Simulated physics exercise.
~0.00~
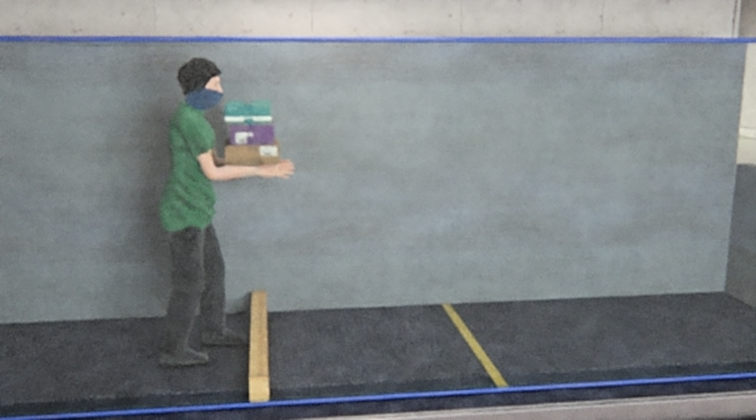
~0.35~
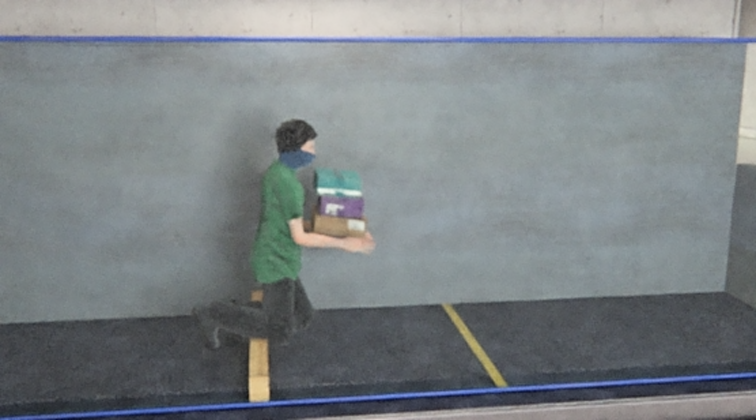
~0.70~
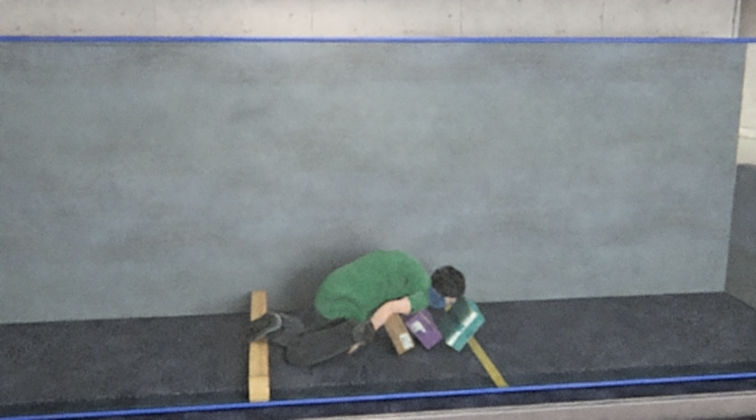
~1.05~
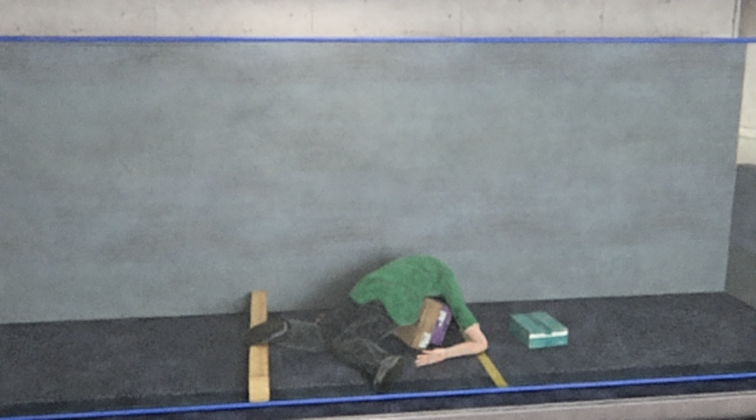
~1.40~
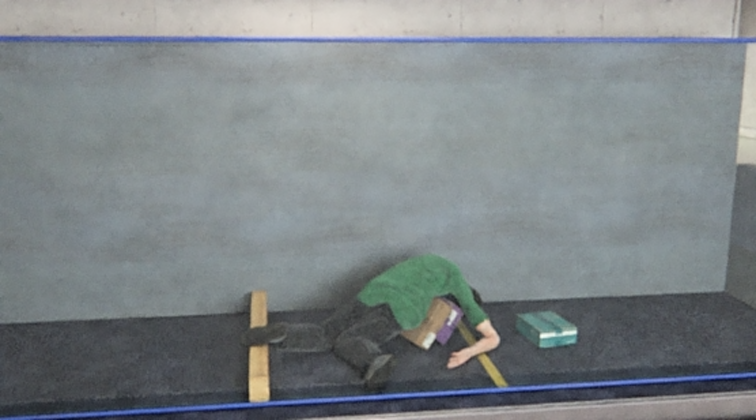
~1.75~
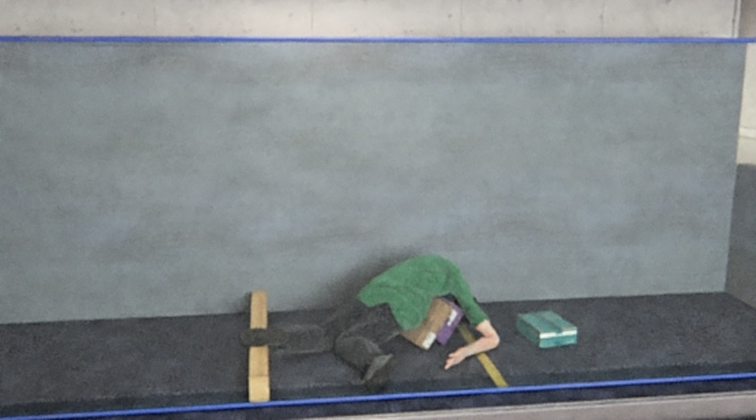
A person carrying three boxes falls forward over them, and the teal one crosses the yellow line.
